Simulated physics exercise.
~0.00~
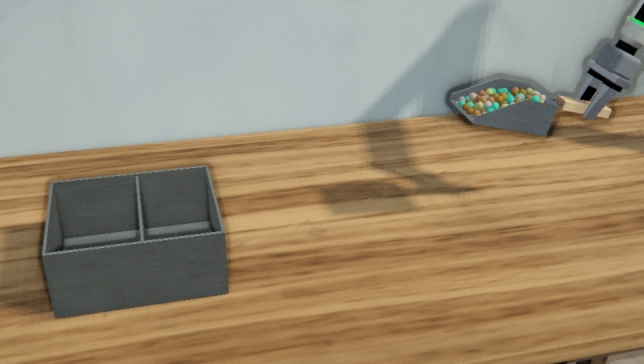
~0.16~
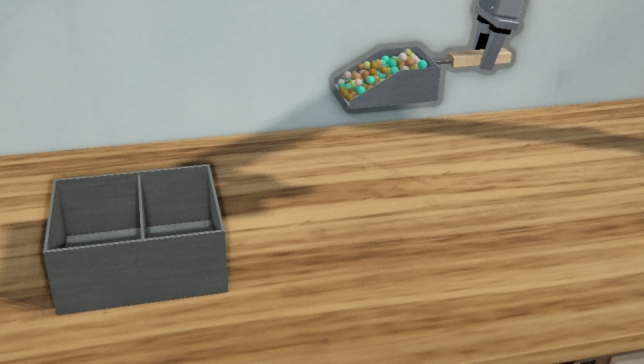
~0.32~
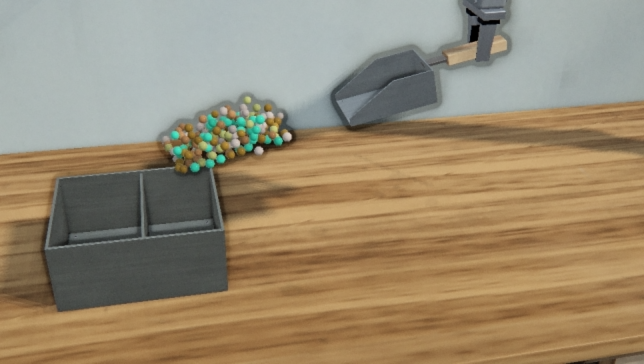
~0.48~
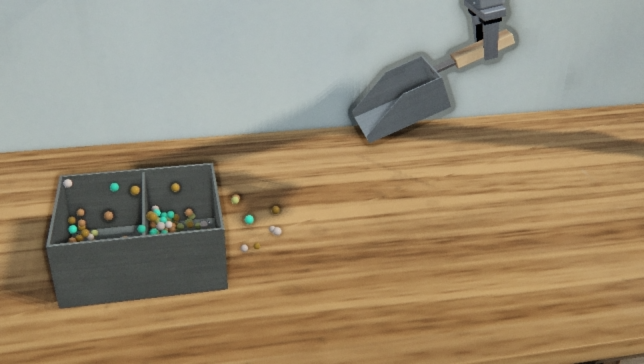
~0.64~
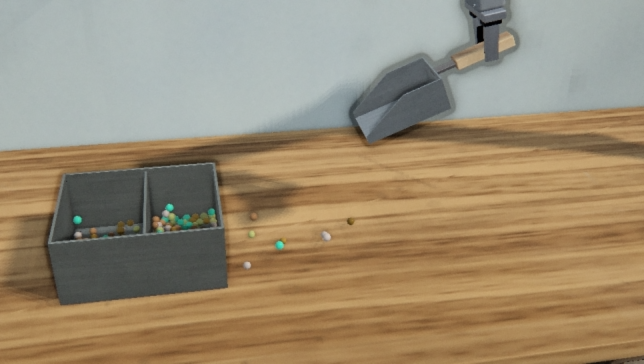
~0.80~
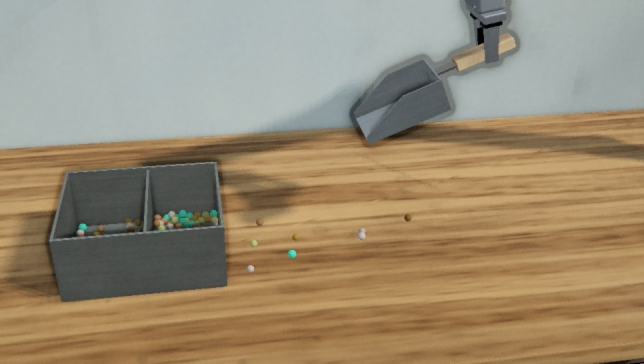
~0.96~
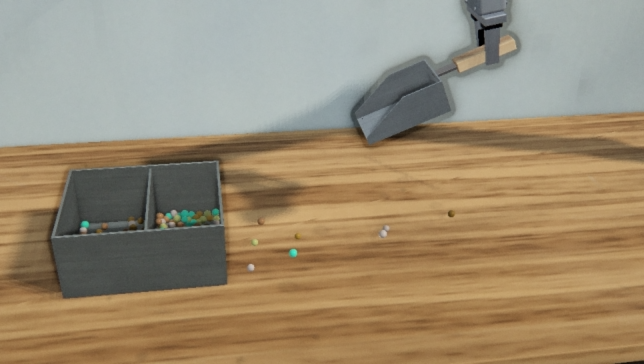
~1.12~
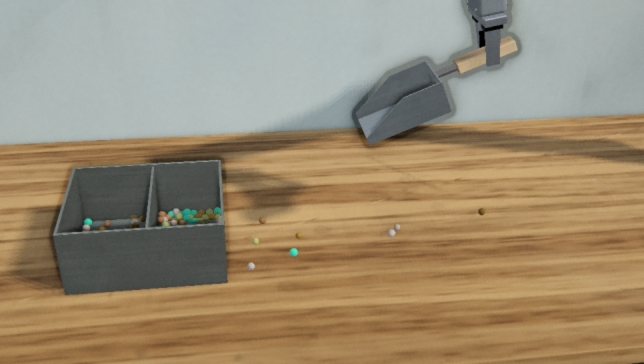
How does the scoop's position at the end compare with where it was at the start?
At the end the scoop is further to the left, closer to the divided box, than it was at the start near the right side.
